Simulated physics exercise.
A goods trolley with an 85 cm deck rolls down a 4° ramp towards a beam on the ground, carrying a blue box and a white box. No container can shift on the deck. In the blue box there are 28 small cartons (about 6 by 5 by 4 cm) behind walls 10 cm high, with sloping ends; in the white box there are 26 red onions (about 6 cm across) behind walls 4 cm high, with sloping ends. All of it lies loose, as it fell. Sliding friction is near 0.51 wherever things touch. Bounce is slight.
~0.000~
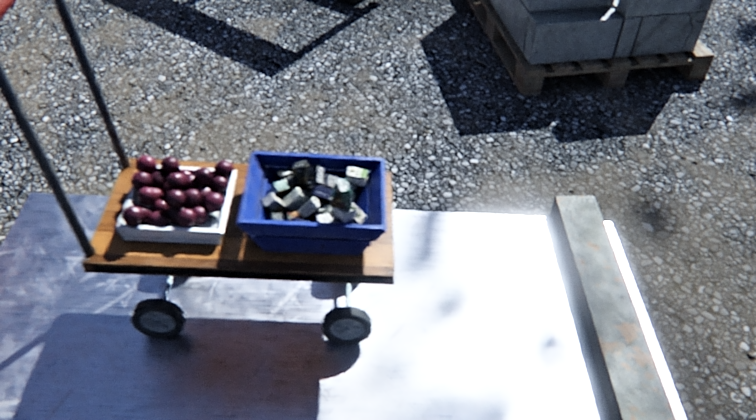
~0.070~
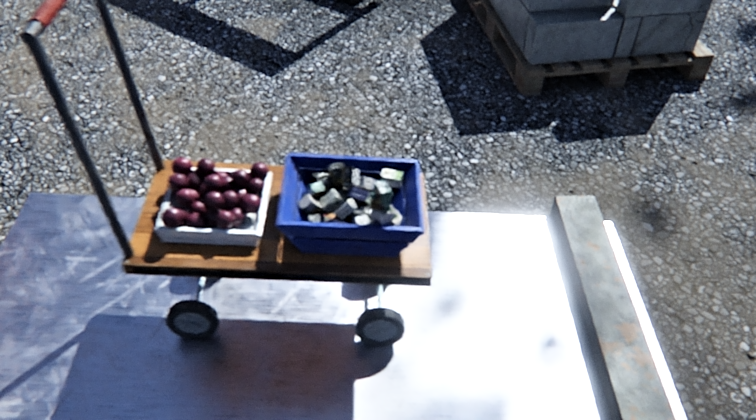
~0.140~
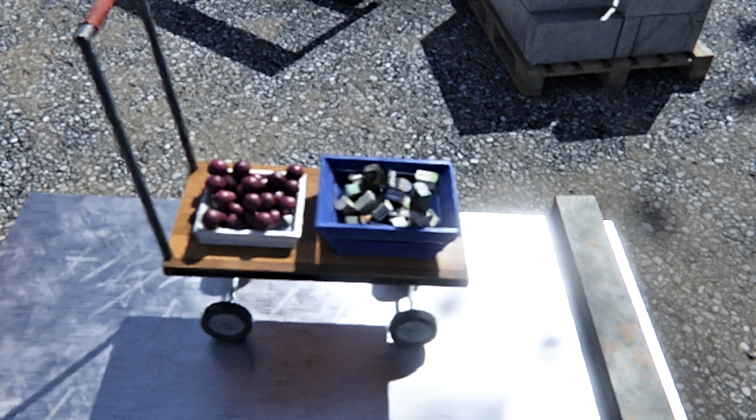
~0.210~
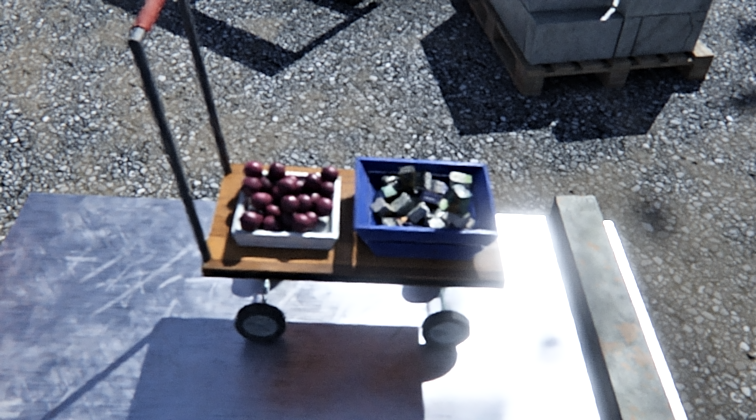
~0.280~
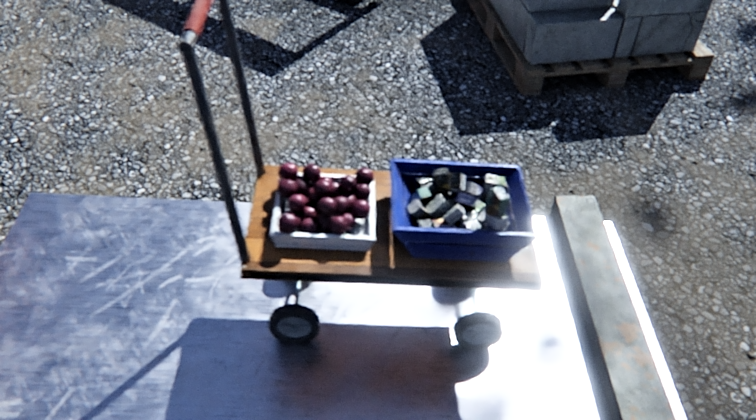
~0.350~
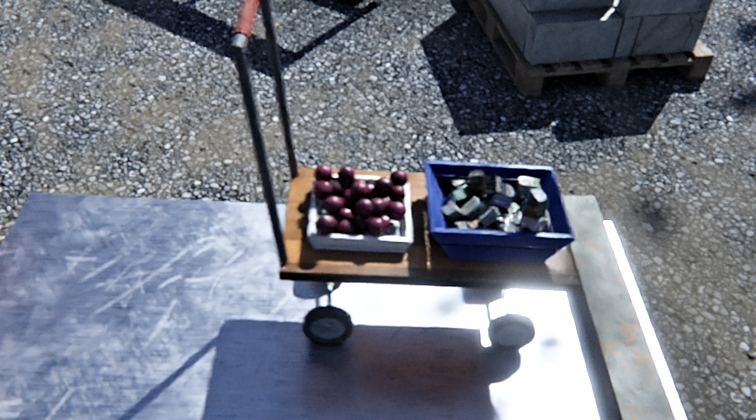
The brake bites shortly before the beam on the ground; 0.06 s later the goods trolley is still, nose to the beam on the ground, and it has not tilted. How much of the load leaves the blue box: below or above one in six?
Out of the blue box go less than a sixth of the small cartons.
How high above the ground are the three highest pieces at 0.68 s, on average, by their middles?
About 56 cm.
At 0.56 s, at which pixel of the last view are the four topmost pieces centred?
At about (584, 197).
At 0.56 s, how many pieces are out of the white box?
About: White box 1.
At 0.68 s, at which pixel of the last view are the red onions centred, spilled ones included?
Near (451, 211).
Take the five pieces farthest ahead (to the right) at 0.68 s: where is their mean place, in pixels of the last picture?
Around (654, 219).
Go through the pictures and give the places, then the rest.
In the first picture (each is followed by its nearest rim corner in this view), blue box, (241, 221); white box, (120, 226); 74 cm short of the stop; none out.
In the second picture, blue box, (280, 222); white box, (159, 228); 63 cm short of the stop.
In the third picture, blue box, (319, 224); white box, (198, 230); 53 cm short of the stop.
In the fourth picture, blue box, (358, 226); white box, (237, 231); 42 cm short of the stop.
In the fifth picture, blue box, (396, 228); white box, (275, 233); 32 cm short of the stop.
In the sixth picture, blue box, (435, 230); white box, (313, 235); 21 cm short of the stop; none out.
After 0.46 s, braking starts.
After 0.56 s, blue box 28 in, 0 out and white box 25 in, 1 out.
After 0.68 s, blue box 26 in, 2 out and white box 18 in, 8 out.
After 0.91 s, blue box 26 in, 2 out and white box 18 in, 8 out.
When it is over (at 1.41 s), blue box 26 in, 2 out and white box 18 in, 8 out. Asked share, 2 of 28, 7 per cent.
